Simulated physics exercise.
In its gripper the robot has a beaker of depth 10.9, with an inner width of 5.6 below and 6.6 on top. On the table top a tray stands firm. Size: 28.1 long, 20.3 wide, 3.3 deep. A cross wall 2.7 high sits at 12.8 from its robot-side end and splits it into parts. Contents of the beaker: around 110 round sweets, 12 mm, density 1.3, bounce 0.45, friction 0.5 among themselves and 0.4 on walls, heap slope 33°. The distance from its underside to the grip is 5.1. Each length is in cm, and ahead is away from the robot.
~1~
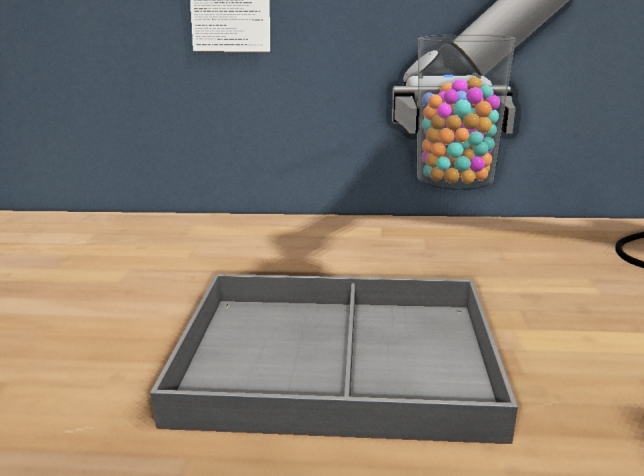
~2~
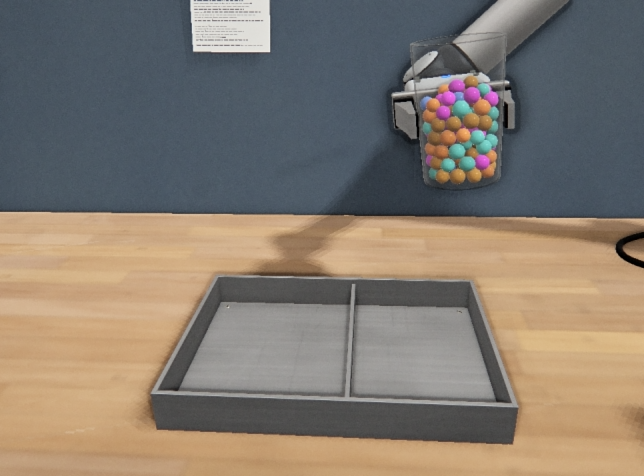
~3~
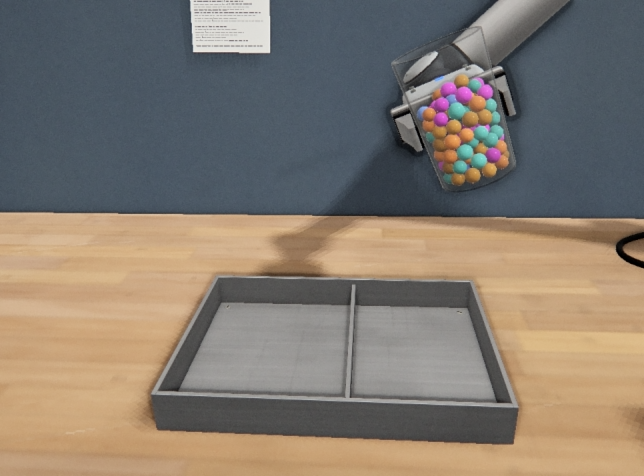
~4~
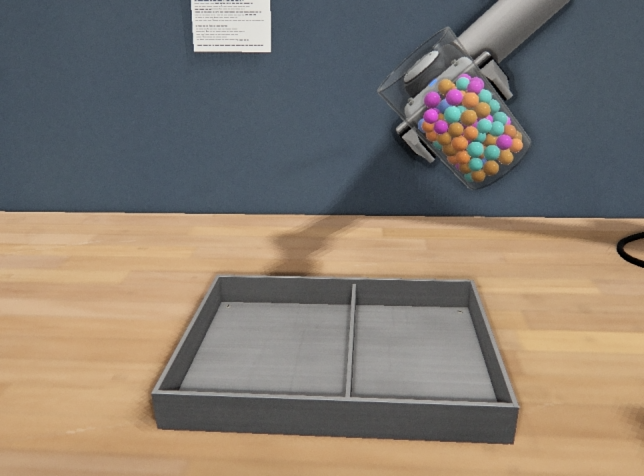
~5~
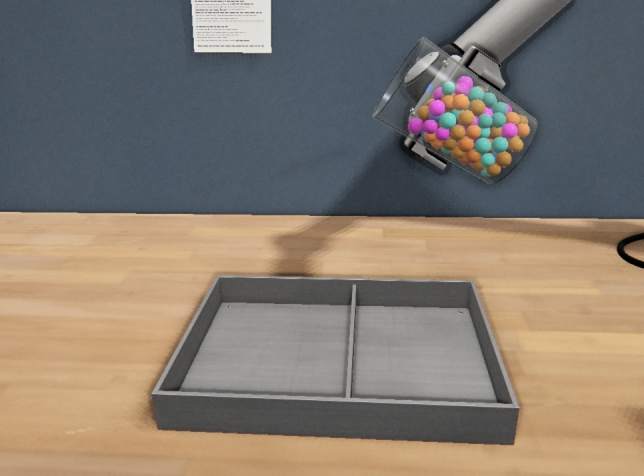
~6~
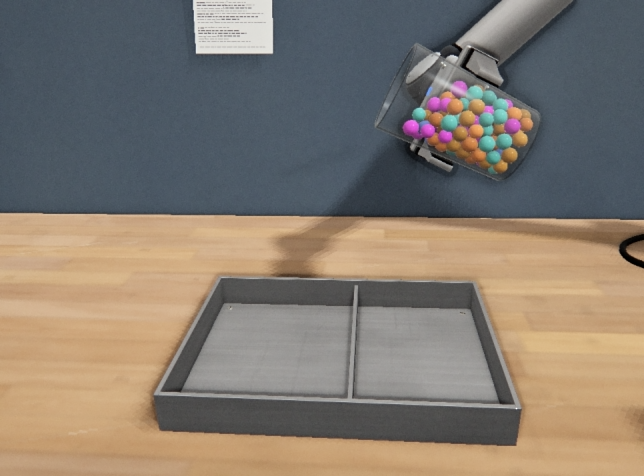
Clear beaker of orange, teal and magenta balls tilting steadily leftward in a robot gripper above an empty, divided grey tray.
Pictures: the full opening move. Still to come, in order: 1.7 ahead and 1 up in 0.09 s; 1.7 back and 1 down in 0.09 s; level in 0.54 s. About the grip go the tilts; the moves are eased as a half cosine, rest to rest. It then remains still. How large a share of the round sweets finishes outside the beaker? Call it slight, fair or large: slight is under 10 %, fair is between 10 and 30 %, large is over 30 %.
I would call it slight, under 10 %.
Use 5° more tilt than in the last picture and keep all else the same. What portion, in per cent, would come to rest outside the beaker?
Estimate: Close to 0 per cent.
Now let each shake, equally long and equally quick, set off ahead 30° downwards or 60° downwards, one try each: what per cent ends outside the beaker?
0 and 0 %.
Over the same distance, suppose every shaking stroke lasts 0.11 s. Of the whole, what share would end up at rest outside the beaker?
Around 0 percent.
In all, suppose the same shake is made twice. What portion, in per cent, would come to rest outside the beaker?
It would come to about 0 %.
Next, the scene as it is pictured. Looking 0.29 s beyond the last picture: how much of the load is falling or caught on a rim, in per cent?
Around 1 per cent of the load.
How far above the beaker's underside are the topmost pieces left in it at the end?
Top of the fill: Near 9.0 cm.
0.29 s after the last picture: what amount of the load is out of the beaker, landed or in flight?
Roughly 0 percent up to then.
Then, 0.29 s on, tilted 58° forward, highest piece 26 above the table; 108 in the beaker, 1 in flight or on a rim.
Then, 0.58 s on, tilted 11° forward, highest piece 29 above the table; 108 in the beaker, 1 in the far-side part.
Then, 0.92 s on, level, highest piece 28 above the table; 108 in the beaker, 1 in the far-side part.
Then, 1.97 s on, level, highest piece 28 above the table; 108 in the beaker, 1 in the far-side part.
In the end, 108 in the beaker, 1 in the far-side part. That is 1 % outside the beaker.
